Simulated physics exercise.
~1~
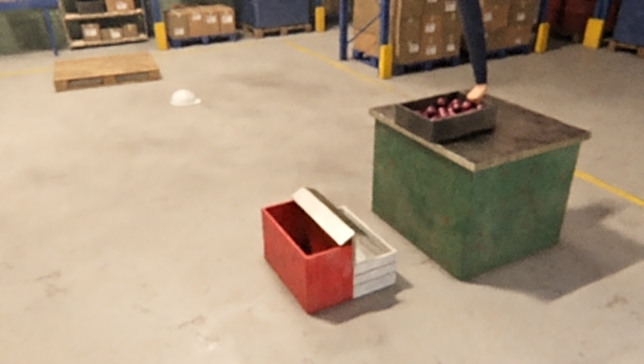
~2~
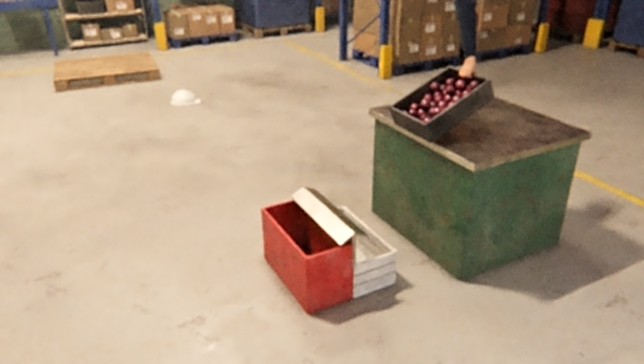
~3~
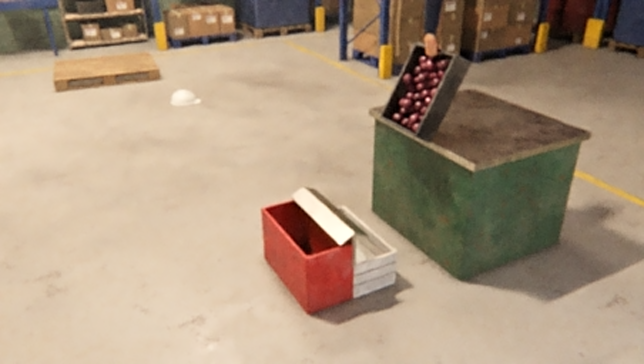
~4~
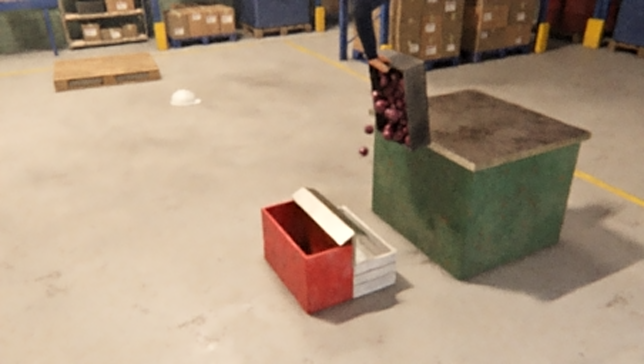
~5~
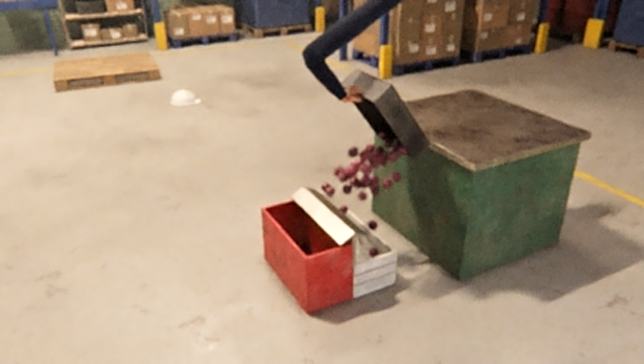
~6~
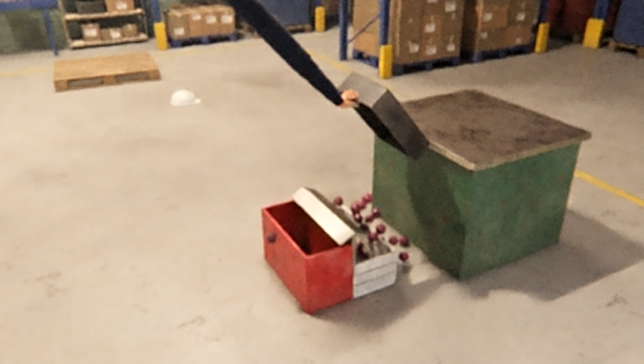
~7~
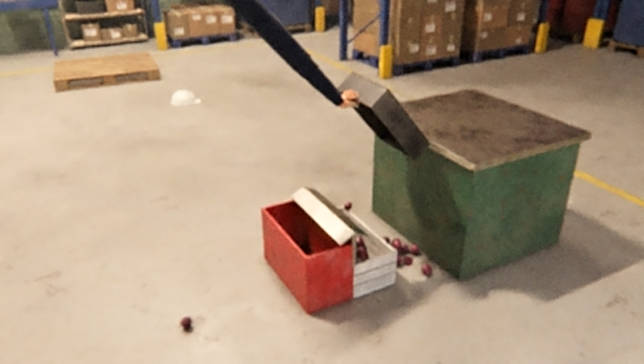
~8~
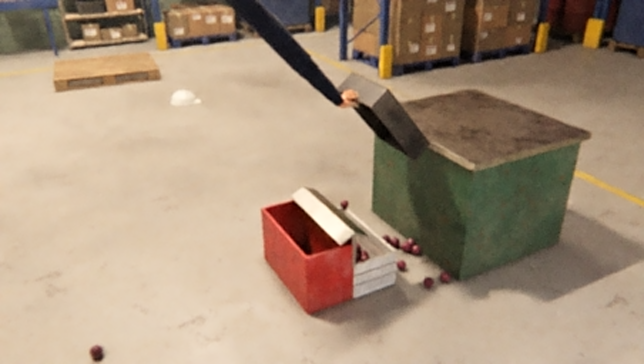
A black crate of red onions was tipped over the edge of a green bench by a hand, spilling them toward the white bin below; many dropped in, several scattered on the floor beside the bench, and one rolled away past the red tub.
